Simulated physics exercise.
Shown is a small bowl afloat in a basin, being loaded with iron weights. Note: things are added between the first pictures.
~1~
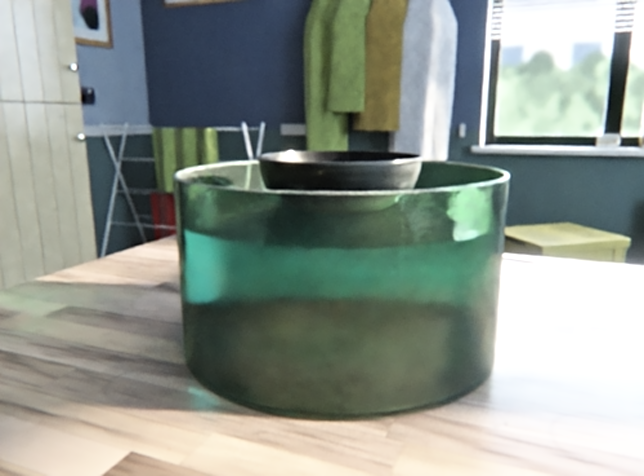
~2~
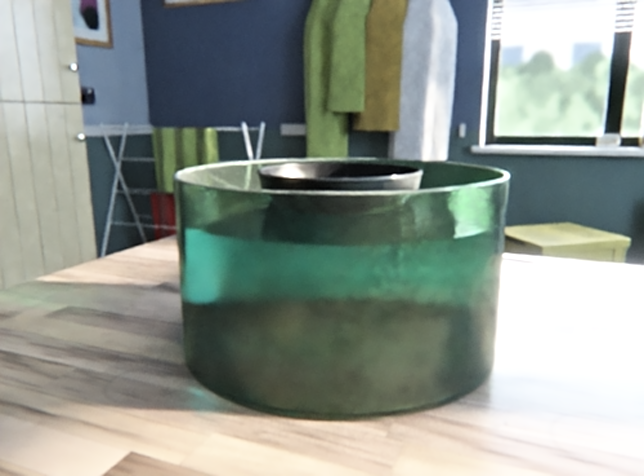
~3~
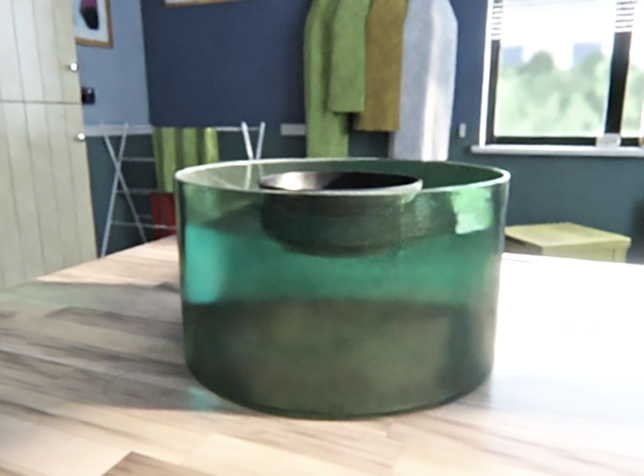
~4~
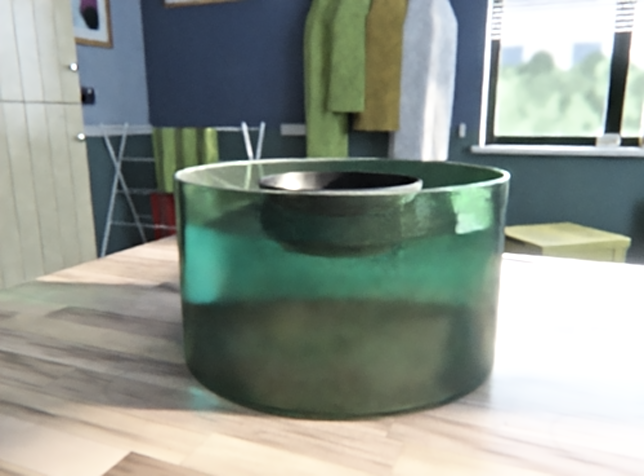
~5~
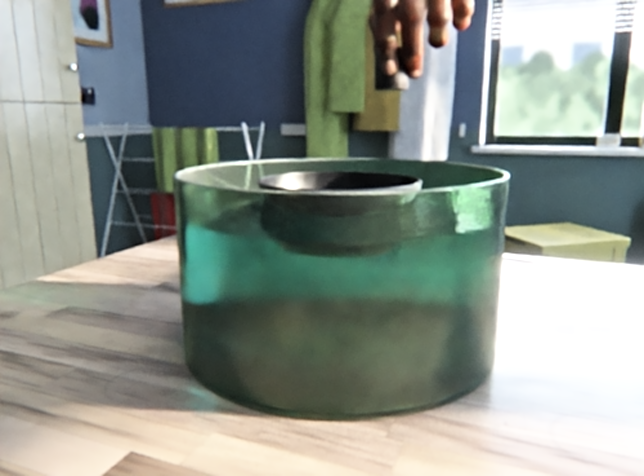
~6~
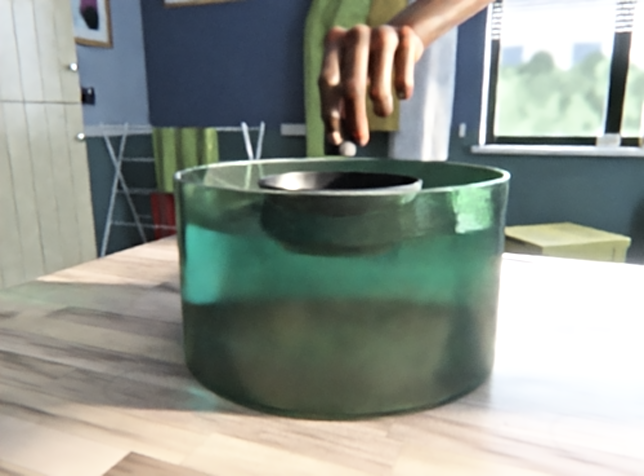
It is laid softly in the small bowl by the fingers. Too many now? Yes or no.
No.
Next, the iron weight is in and the small bowl dips.
After that, it steadies; about a fifth of its side above the surface.
Finally, the small bowl floats; about a fifth of its side above the surface.
